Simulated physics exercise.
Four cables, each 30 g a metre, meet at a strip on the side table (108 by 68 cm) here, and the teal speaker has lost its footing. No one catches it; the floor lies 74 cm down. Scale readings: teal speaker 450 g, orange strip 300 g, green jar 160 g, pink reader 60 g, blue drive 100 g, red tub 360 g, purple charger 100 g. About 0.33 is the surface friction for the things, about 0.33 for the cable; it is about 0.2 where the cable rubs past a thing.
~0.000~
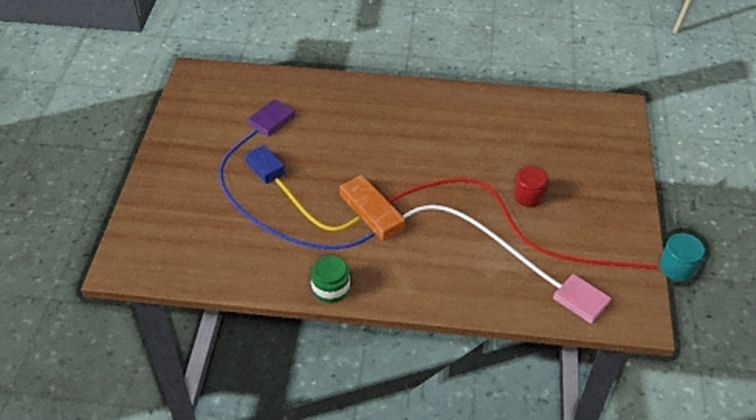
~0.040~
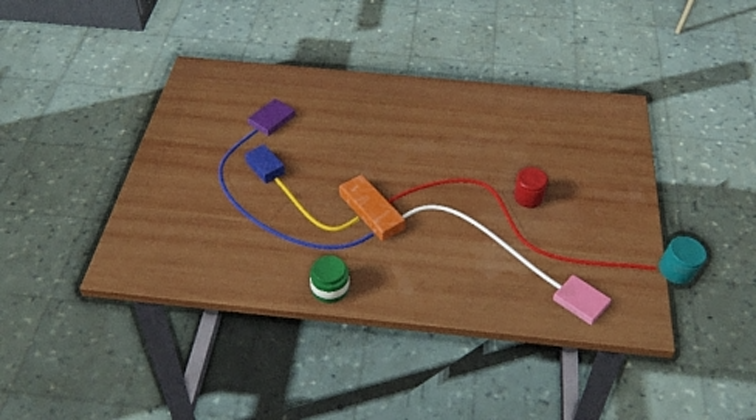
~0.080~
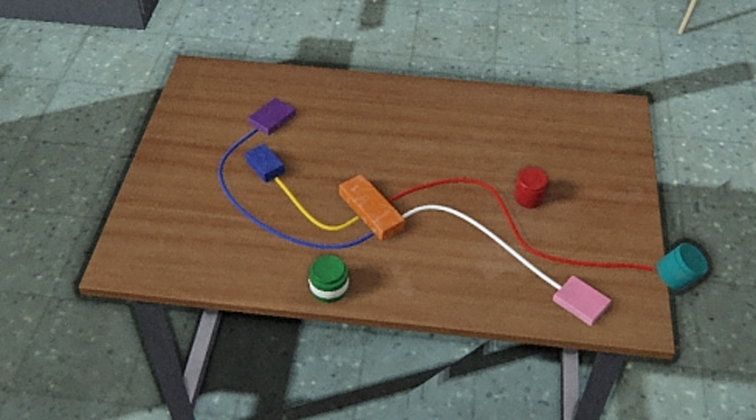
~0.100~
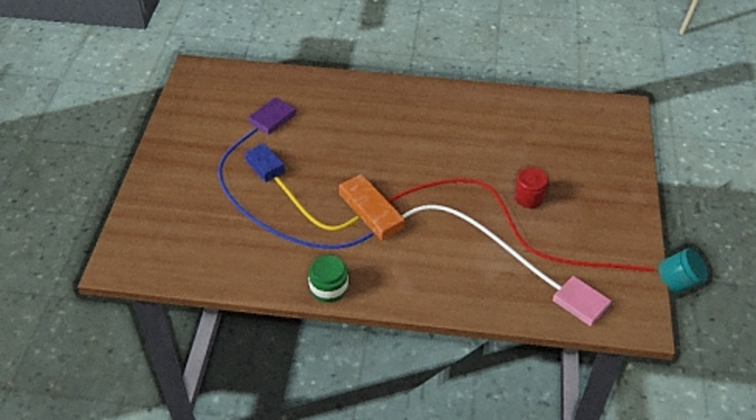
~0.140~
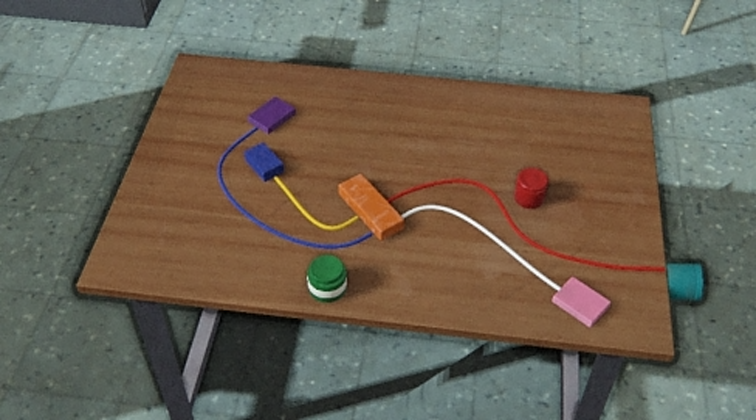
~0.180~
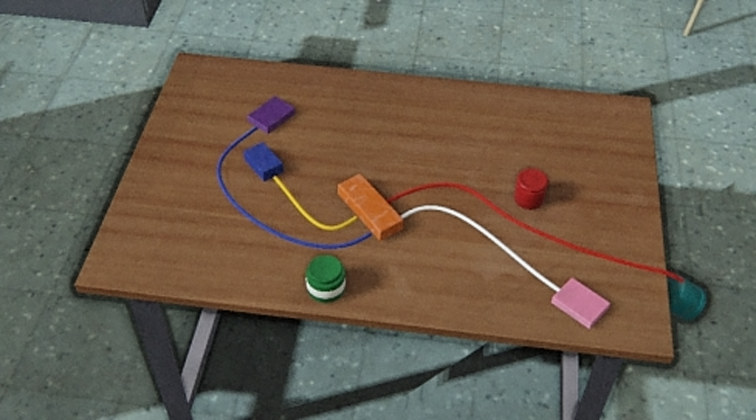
On a wooden table, a teal cylinder tips over the right edge, pulling its red cable straighter.
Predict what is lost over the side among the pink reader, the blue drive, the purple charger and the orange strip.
The pink reader comes off; the blue drive comes off; the purple charger comes off; the orange strip comes off.
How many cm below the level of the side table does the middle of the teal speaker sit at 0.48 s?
Depth below the top: Around 30 cm.
At 0.5 s, the strip's end of the red cable at (473, 239); orange strip 19 cm off its start, blue drive 17 cm off its start, teal speaker over the edge.
At 0.8 s, the strip's end of the red cable at (606, 245); orange strip 43 cm off its start, blue drive 39 cm off its start, purple charger 12 cm off its start.
At 1.1 s, the strip has left the top; orange strip over the edge, blue drive 60 cm off its start at (557, 213), purple charger 29 cm off its start at (376, 176).
At 1.4 s, the strip has left the top; blue drive over the edge, purple charger 61 cm off its start, orange strip over the edge.
At 2.6 s, the strip has left the top; purple charger over the edge, blue drive over the edge, orange strip over the edge, pink reader over the edge.
